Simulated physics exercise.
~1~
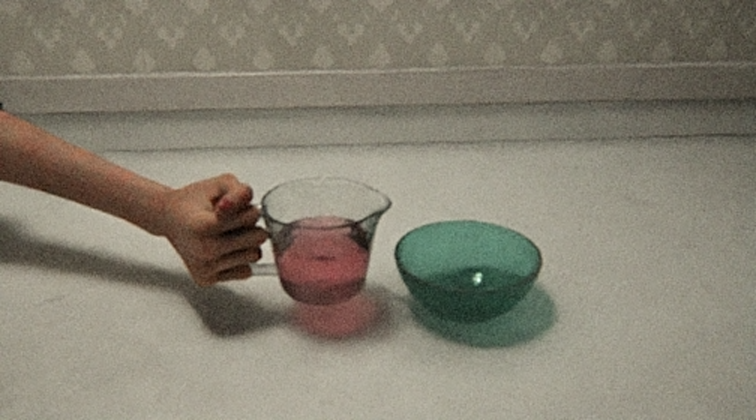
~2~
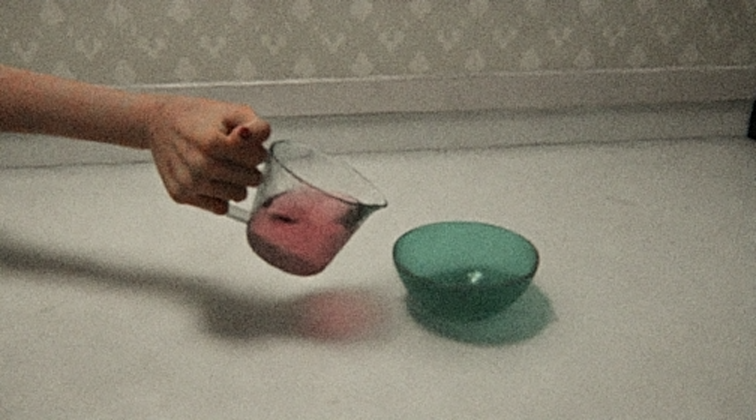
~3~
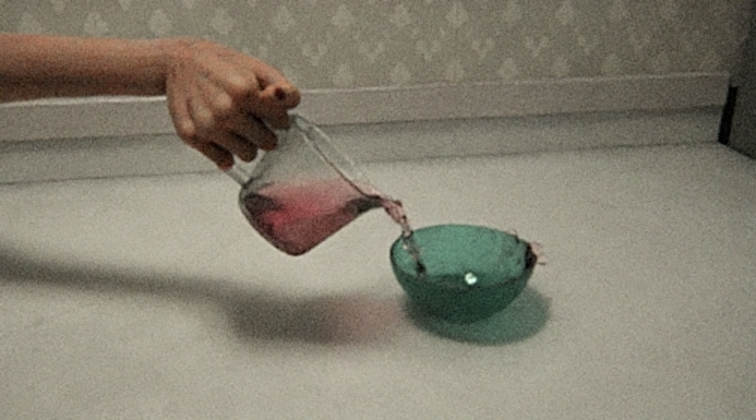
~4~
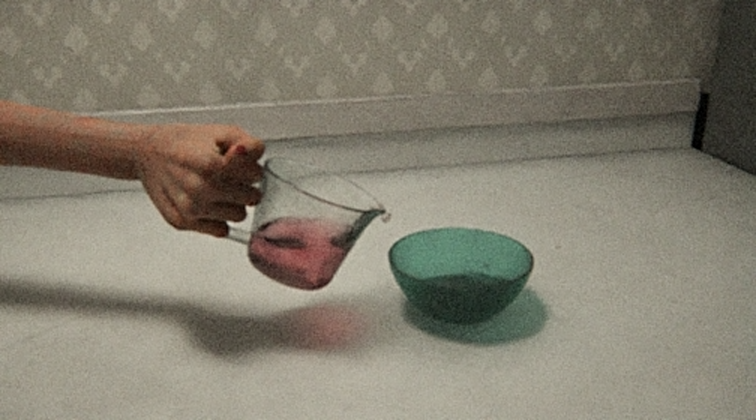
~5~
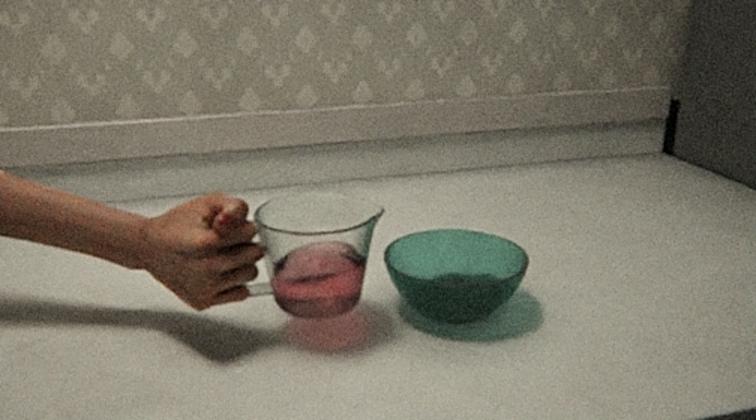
To begin with, a hand on the left holds a clear glass jug of pink liquid upright on a pale surface, beside an empty, see-through green bowl. The hand lifts and tips the jug rightward, bringing its contents toward the spout. As the tilt steepens, a thin stream runs from the lip into the bowl, with small splashes near its far rim. The hand then eases the jug back, a drop clinging at the spout. Meanwhile, the view drifts slightly sideways. Finally, the jug is upright again, still holding pink liquid, while a shallow, dark-looking pool sits in the bowl.
